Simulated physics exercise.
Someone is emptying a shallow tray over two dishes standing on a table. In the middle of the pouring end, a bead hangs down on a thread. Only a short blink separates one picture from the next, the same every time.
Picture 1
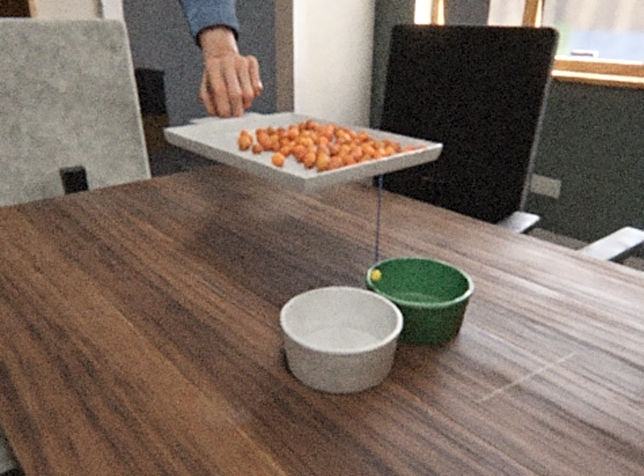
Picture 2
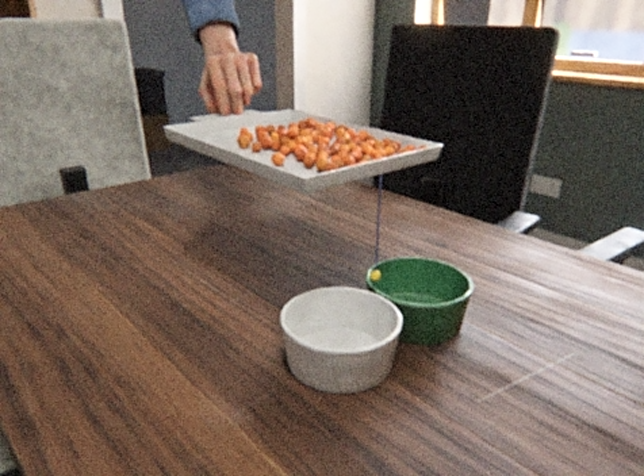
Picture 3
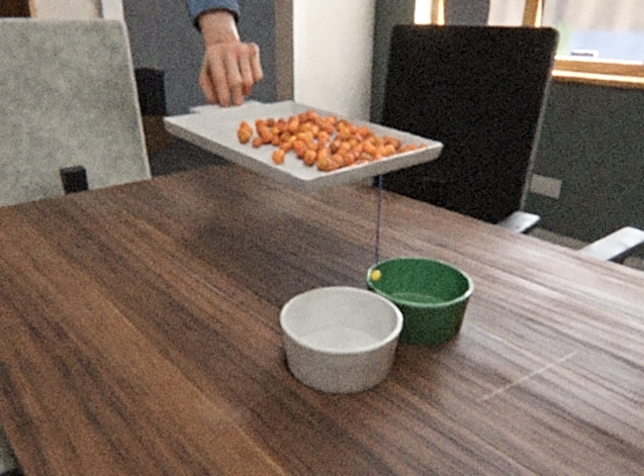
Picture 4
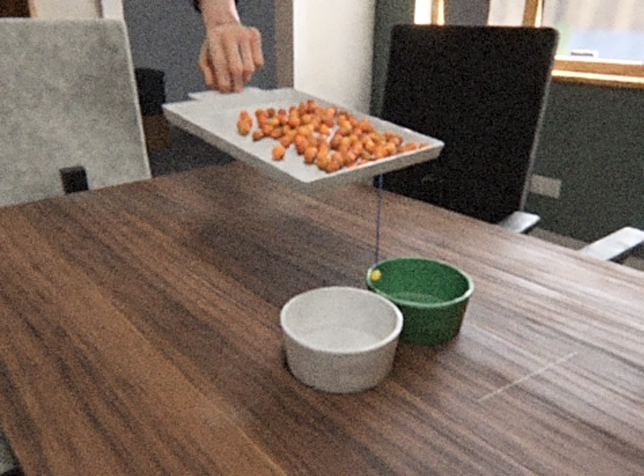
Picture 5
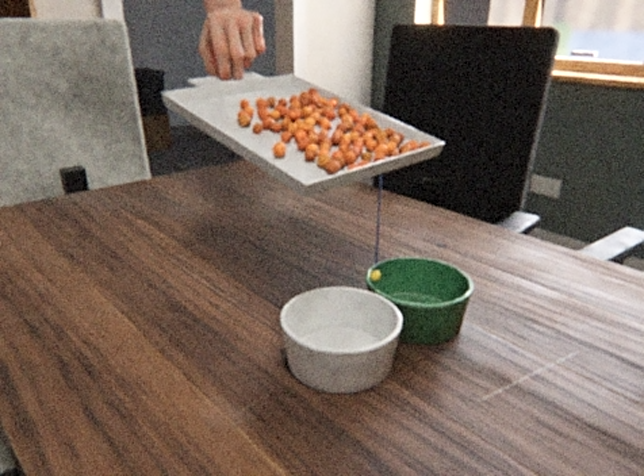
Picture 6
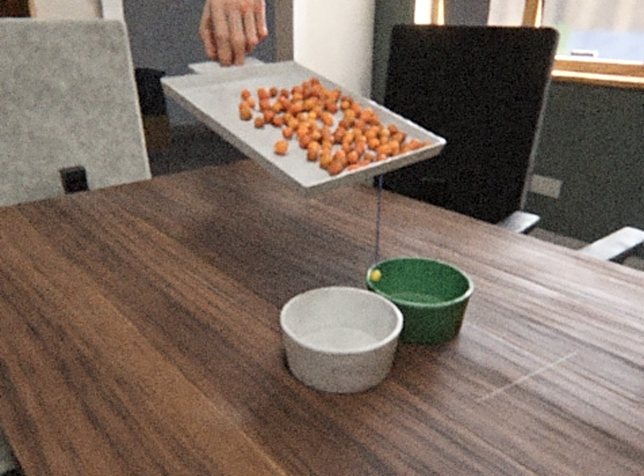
To begin with, a hand holds a shallow pale tray of orange-brown coated peanuts nearly level above a white dish and a green dish on a wooden table. The hand then gradually lifts the far end, tilting the tray toward its near left corner, while the peanuts shift only slightly.
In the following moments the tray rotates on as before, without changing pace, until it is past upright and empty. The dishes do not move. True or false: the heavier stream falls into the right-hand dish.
False.
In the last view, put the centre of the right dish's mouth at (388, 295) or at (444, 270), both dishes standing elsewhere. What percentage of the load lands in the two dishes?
Around 50 percent the first time, around 40 percent the second.
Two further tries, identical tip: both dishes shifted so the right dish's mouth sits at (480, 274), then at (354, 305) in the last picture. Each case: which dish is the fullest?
Case one: The dish at left. Case two: The dish at right.
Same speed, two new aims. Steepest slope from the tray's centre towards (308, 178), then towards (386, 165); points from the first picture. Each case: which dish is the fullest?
In turn: The dish on the left; right.
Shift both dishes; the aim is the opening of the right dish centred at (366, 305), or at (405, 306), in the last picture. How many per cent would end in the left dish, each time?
About 10% on the first try and 30% on the second.
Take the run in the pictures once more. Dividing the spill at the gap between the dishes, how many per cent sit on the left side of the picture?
Left fraction: Around 10 per cent.
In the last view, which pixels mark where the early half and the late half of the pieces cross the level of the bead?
Around (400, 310), followed by around (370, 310).
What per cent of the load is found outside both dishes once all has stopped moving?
Around 50 %.
Just after the last frame, tray tipped steeply; almost all on the tray; just a few in the air.
A moment on, tray tipped right over; almost all on the tray; just a few outside both.
Further on, tray tipped past a quarter turn; roughly half in the left dish; about a tenth in the right dish; roughly half outside both.
When it is over, tray tipped past a quarter turn; roughly half in the left dish; about a tenth in the right dish; roughly half outside both.
